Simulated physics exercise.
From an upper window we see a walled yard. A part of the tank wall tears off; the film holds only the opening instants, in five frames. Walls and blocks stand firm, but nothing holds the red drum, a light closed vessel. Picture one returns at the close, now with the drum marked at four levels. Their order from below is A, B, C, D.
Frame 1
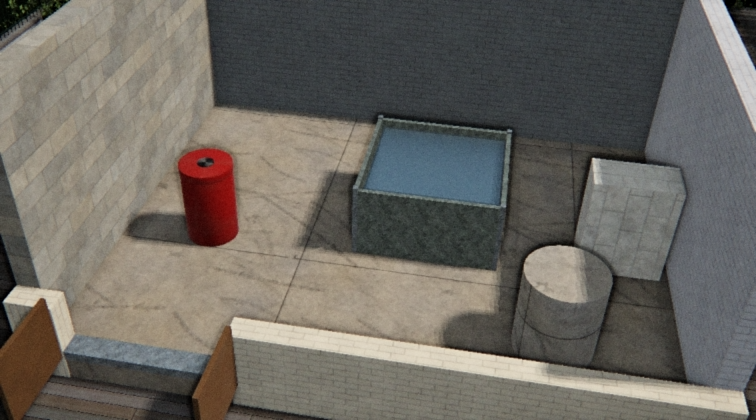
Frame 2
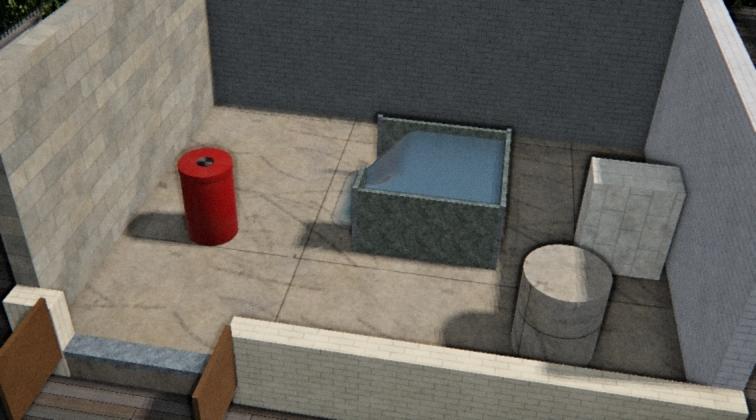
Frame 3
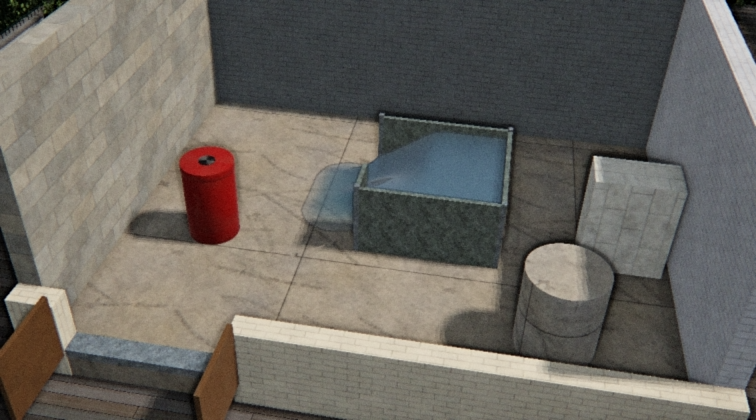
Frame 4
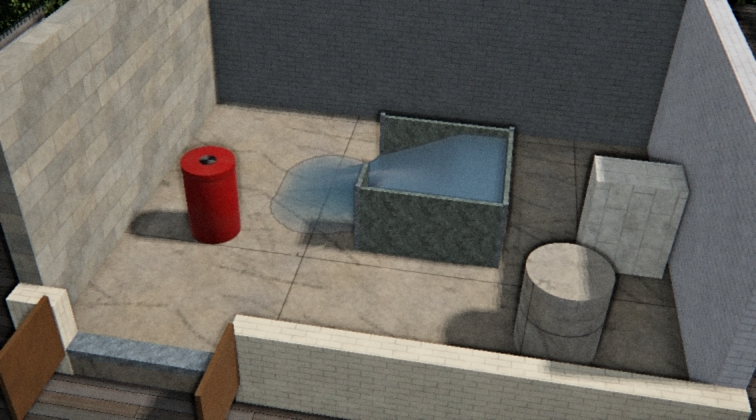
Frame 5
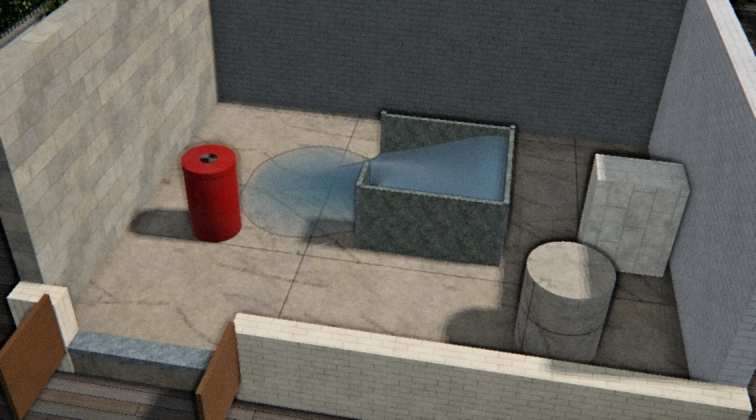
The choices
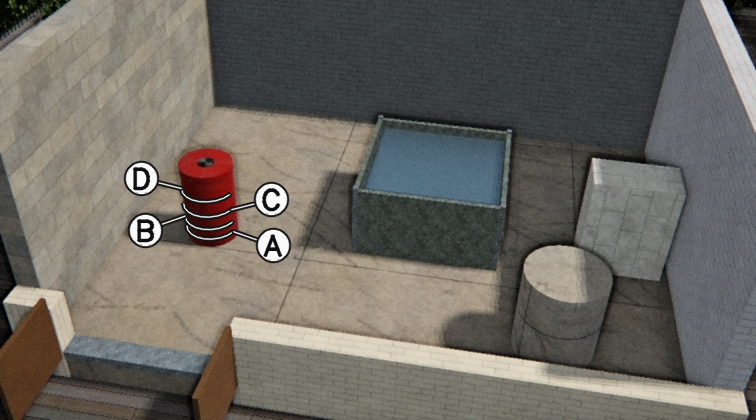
Water pouring out of the left side of a stone tank and spreading across the paved yard toward a red drum.
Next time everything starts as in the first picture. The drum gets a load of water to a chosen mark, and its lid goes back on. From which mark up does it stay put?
I would pick level B.
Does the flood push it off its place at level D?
No.
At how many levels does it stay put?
Three of the four.
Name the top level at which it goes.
It is A.
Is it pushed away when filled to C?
No, not at all.
On the marked copy, A at (204, 238); B at (202, 229); C at (201, 216); D at (199, 201); from the bottom up A, B, C, D.
With A, it is pushed about twice its own width away.
With B, it does not move.
With C, it does not move.
With D, it does not move.
